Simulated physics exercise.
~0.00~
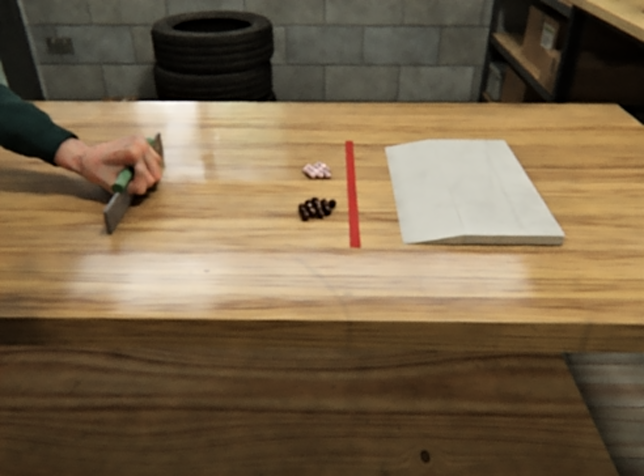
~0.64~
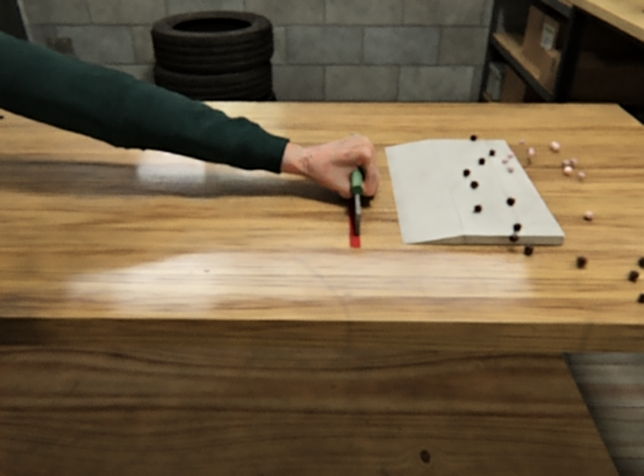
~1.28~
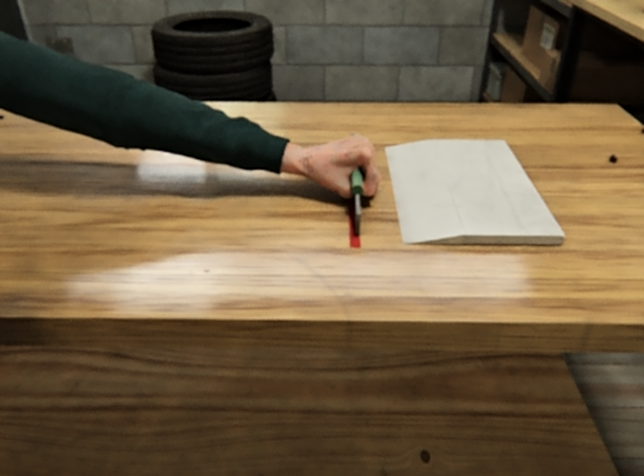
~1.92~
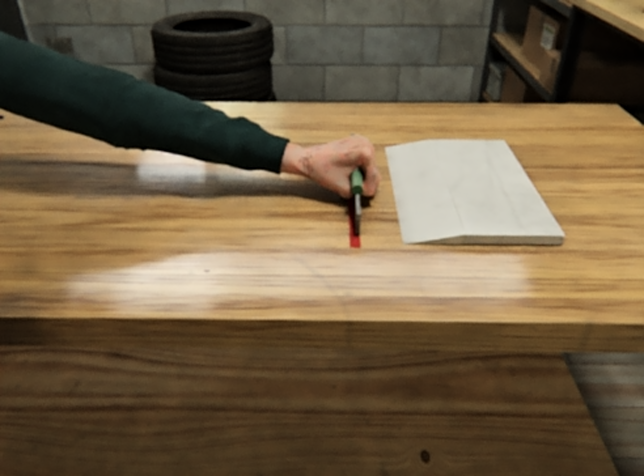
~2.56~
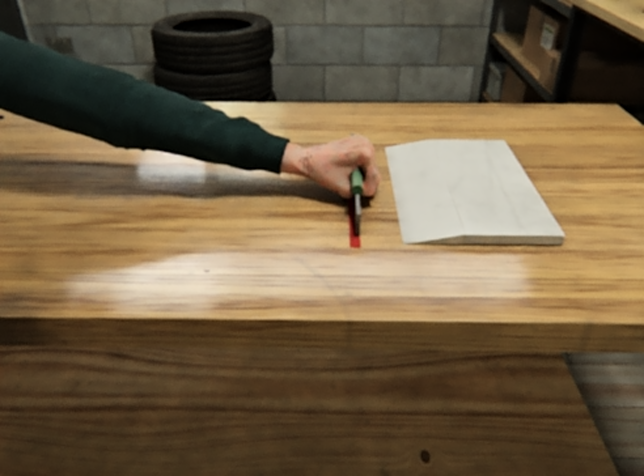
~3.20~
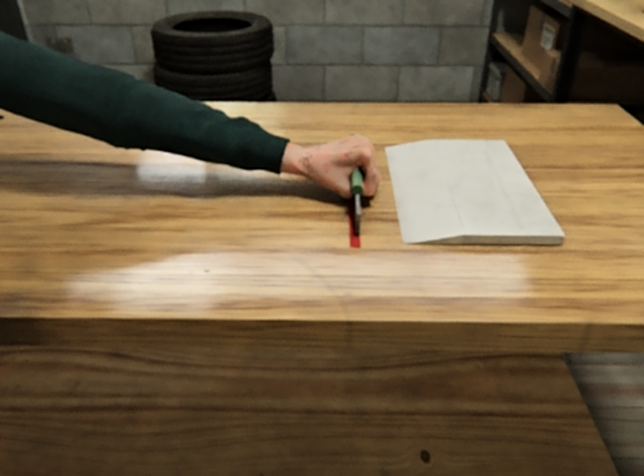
Hand with green-handled scraper sweeping dark beads and pale bits rightward, stopping at red tape as they scatter over a slab and away.
